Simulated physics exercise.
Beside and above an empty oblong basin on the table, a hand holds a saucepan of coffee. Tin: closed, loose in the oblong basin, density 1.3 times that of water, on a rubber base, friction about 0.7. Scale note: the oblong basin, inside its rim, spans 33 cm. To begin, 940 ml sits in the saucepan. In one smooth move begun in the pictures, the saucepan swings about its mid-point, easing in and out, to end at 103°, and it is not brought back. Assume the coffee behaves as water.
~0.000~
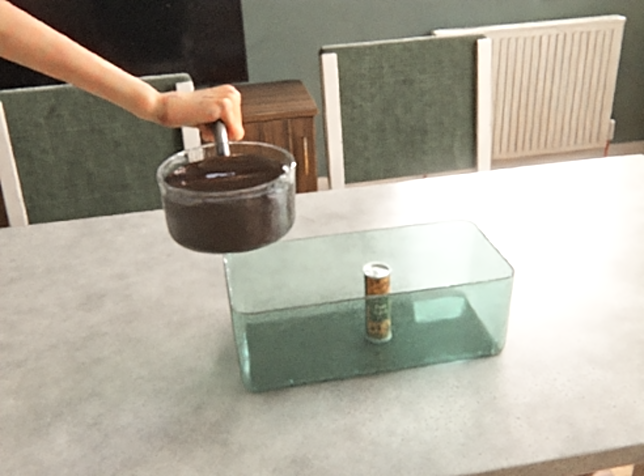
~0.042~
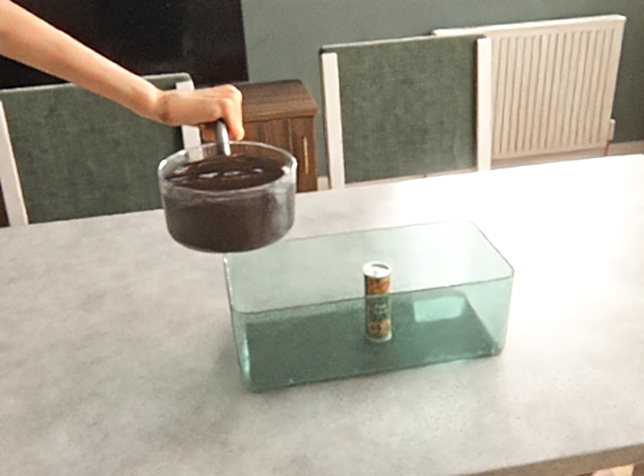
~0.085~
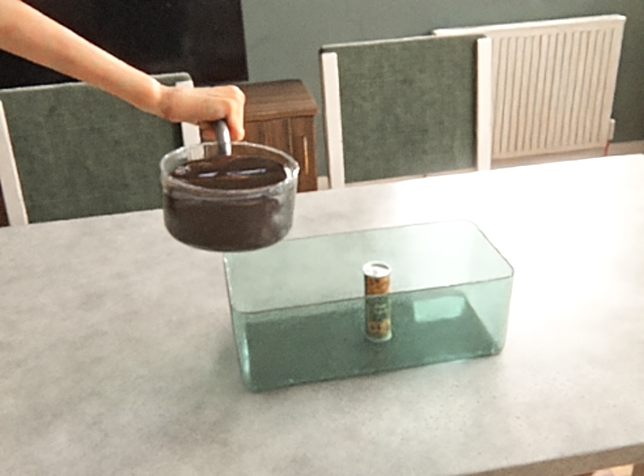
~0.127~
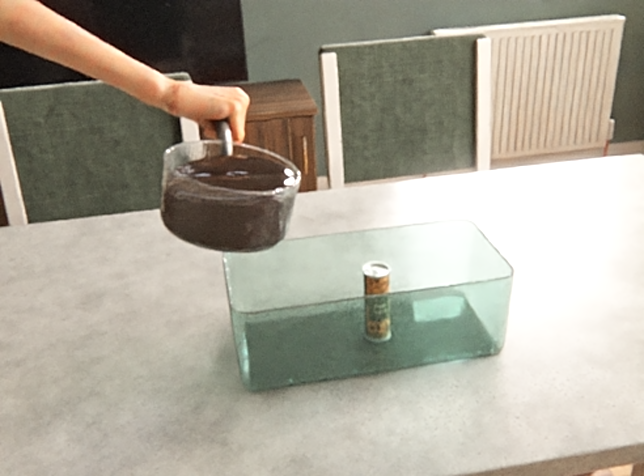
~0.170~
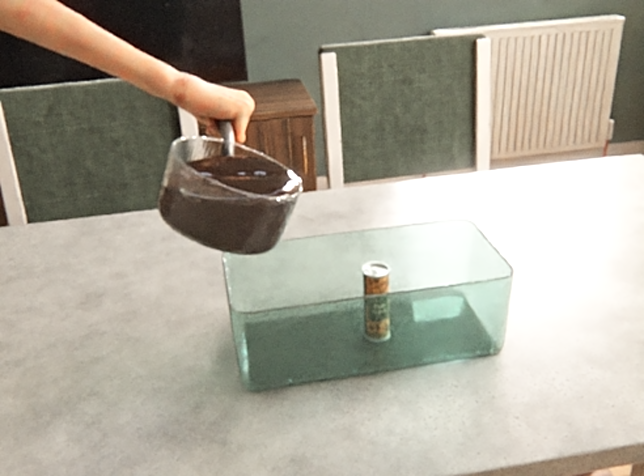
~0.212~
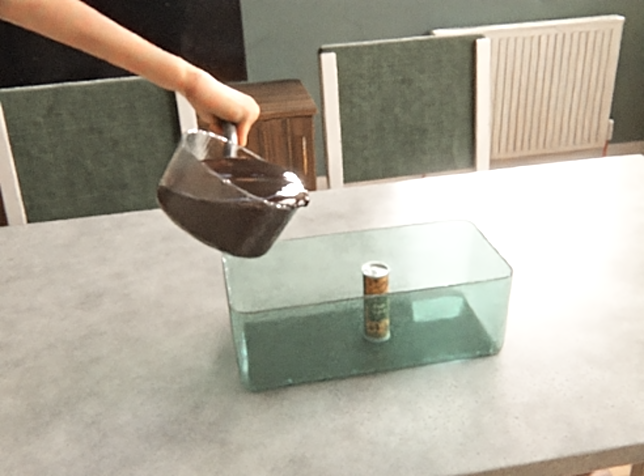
A saucepan of dark liquid, held by a hand, tilts steadily rightward above a greenish clear basin with a small tin inside.
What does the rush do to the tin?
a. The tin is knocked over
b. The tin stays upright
(b) The tin stays upright.
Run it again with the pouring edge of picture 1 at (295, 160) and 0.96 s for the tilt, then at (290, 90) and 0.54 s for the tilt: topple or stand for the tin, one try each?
Trial 1 - tin stays standing; trial 2 - tin tips.
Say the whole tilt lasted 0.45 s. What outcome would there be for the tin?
Holds steady.
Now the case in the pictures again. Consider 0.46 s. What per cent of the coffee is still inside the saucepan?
Close to 24 percent of the liquid remains at that time.
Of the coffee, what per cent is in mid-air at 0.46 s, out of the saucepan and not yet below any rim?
My guess is roughly 32 %.
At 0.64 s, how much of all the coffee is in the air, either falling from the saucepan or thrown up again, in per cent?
4 per cent or so.
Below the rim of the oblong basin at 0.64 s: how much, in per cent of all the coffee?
90 per cent or thereabouts.
By 0.46 s the tilt is 98° and 24 per cent is still to pour; the tin stands where it began.
By 0.64 s the tilt is 103° and 5 per cent is still to pour; the tin stands 1 cm from where it began.
By 0.83 s the tilt is 103° and 1 per cent is still to pour; the tin stands where it began.
By 1.04 s the tilt is 103° and 0 per cent is still to pour; the tin stands 1 cm from where it began.
At rest the tin stands 1 cm from where it began.
